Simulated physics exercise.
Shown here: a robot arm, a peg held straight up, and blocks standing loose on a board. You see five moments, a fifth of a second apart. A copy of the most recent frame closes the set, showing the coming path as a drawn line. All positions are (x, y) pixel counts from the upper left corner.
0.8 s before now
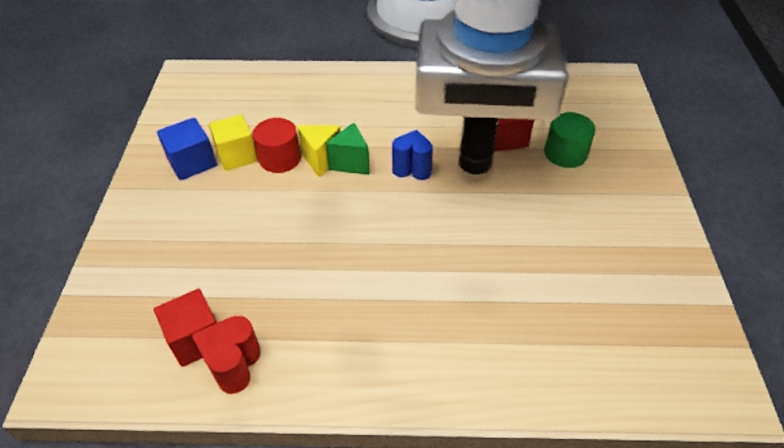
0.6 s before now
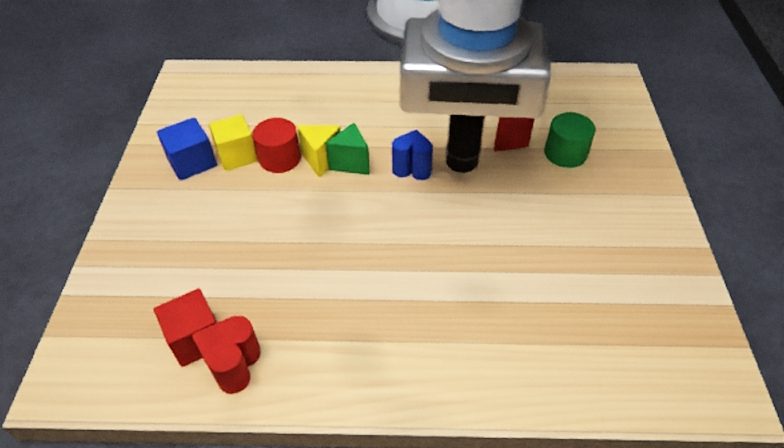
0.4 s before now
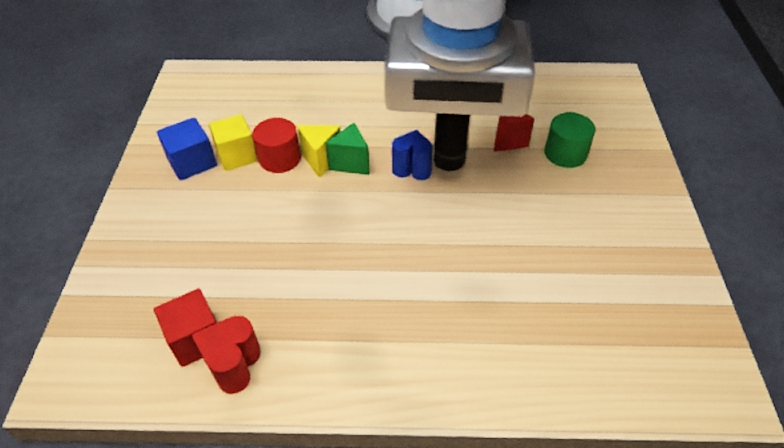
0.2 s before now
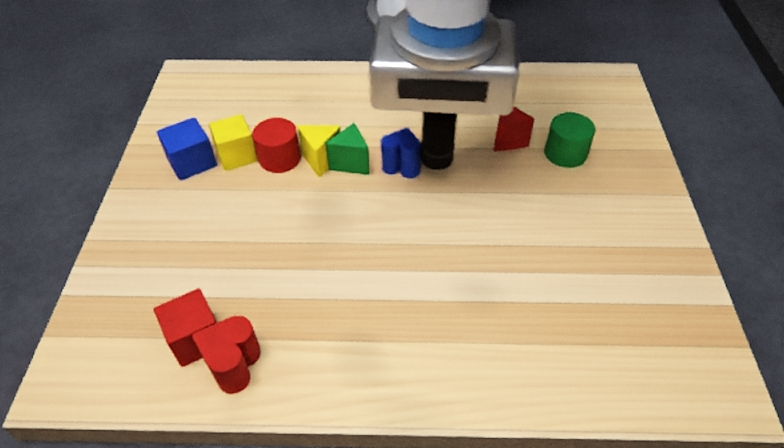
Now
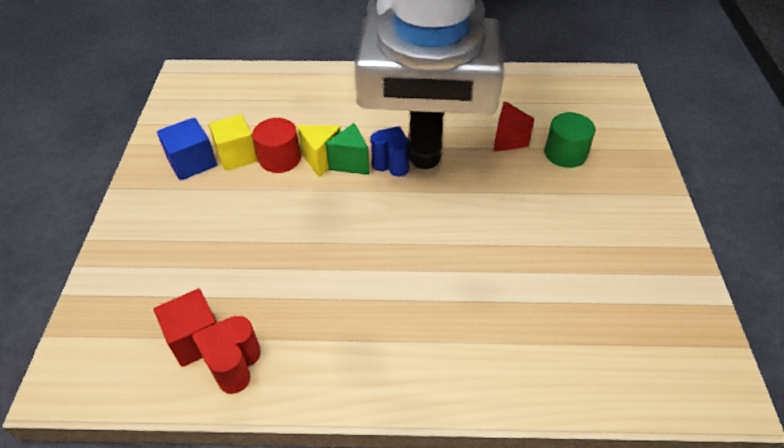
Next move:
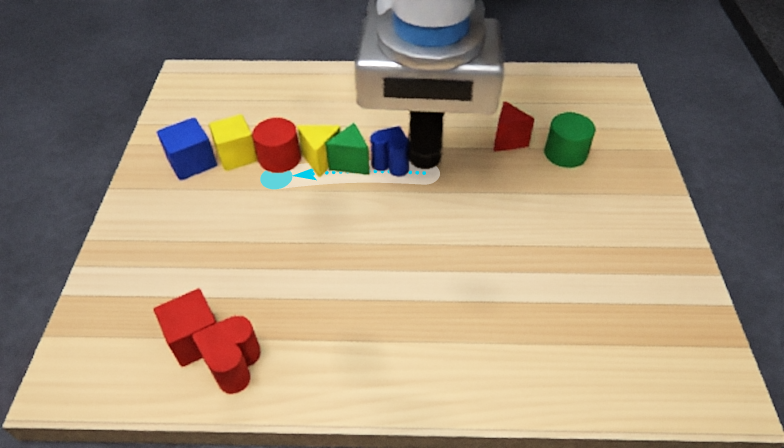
A robot arm holding a black peg upright slid left along a row of colorful blocks on a wooden board, then nudged the blue heart a little way left toward the green triangular block.
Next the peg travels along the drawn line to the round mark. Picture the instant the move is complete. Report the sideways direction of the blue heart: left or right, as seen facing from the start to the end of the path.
Out to the right.
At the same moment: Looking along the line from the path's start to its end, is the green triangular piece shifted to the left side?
That would be a yes.
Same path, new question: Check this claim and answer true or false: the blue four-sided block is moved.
Answer: False.
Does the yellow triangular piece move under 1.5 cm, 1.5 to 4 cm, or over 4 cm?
By the end of the path, it will have gone between 1.5 and 4 cm.
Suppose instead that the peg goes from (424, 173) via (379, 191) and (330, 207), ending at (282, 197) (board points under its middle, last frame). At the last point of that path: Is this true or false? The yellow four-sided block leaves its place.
The statement is false.
Path on the board, from (424, 173) by way of (375, 171) and (326, 173) to (276, 178).
The first path, step by step. One third of the way, peg (374, 157); yellow triangular piece (314, 132); green triangular piece (335, 142); blue heart (361, 125), turned 80° clockwise.
Two thirds of the way, peg (323, 159); yellow triangular piece (309, 124), turned 35° clockwise; green triangular piece (291, 149), turned 20° clockwise; blue heart (354, 123), turned 110° clockwise.
At the end, peg (273, 164); blue four-sided block in place; red cylinder (266, 125); yellow triangular piece (309, 123), turned 40° clockwise; green triangular piece (240, 159), turned 15° clockwise; blue heart (354, 123), turned 110° clockwise.
